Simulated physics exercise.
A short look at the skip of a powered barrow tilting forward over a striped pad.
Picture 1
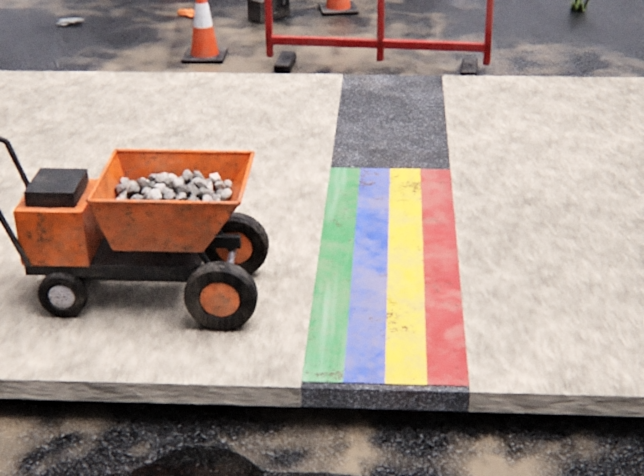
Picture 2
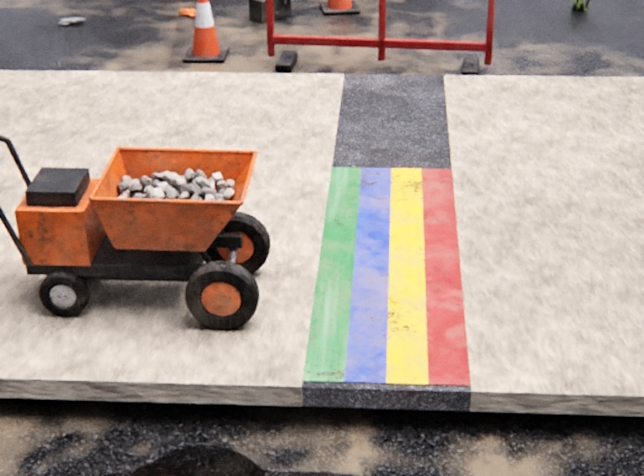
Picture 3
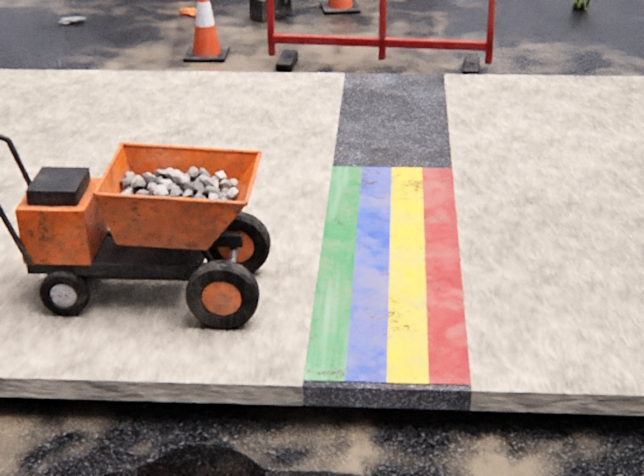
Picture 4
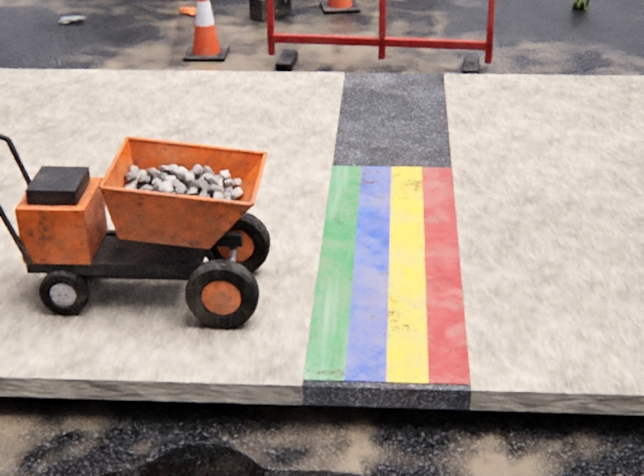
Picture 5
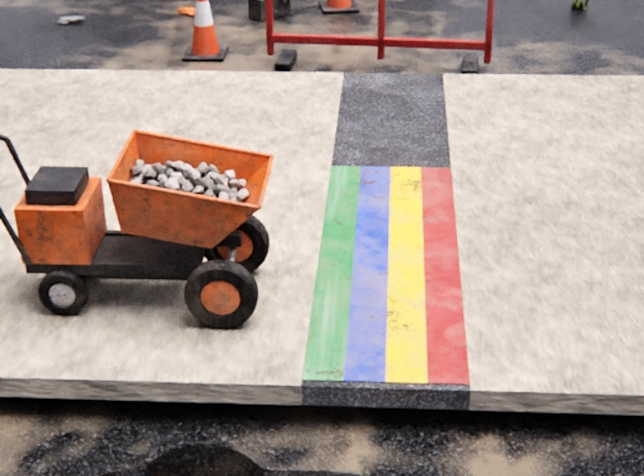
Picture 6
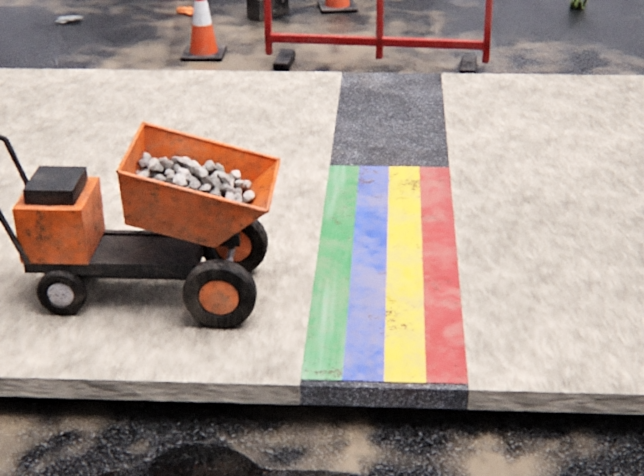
An orange powered barrow stands still while its skip of broken stones tilts forward to the right.
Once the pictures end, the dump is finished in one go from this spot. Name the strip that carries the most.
Most lies over the blue band.
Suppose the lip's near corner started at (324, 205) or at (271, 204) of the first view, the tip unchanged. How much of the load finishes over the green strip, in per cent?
Near 0 % and 0 %.
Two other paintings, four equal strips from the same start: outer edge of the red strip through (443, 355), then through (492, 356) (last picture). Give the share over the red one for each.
Near 10 % and 0 %.
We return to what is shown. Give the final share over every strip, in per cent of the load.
Green strip near 25; blue strip near 40; yellow strip near 20; red strip near 5.
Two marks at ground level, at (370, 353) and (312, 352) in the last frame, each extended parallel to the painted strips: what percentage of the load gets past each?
First some 40, then 90 per cent.
Just after the last frame, skip tipped steeply; every one in the skip.
A moment on, skip tipped right over; almost all in the skip; just a few over the green strip; about a tenth over the blue strip.
Further on, skip tipped right over; roughly a quarter in the skip; roughly a quarter over the green strip; roughly a third over the blue strip; roughly a quarter over the yellow strip; just a few over the red strip; just a few off the paint.
When it is over, skip tipped right over; about a tenth in the skip; roughly a quarter over the green strip; roughly a third over the blue strip; roughly a quarter over the yellow strip; just a few over the red strip; just a few off the paint.
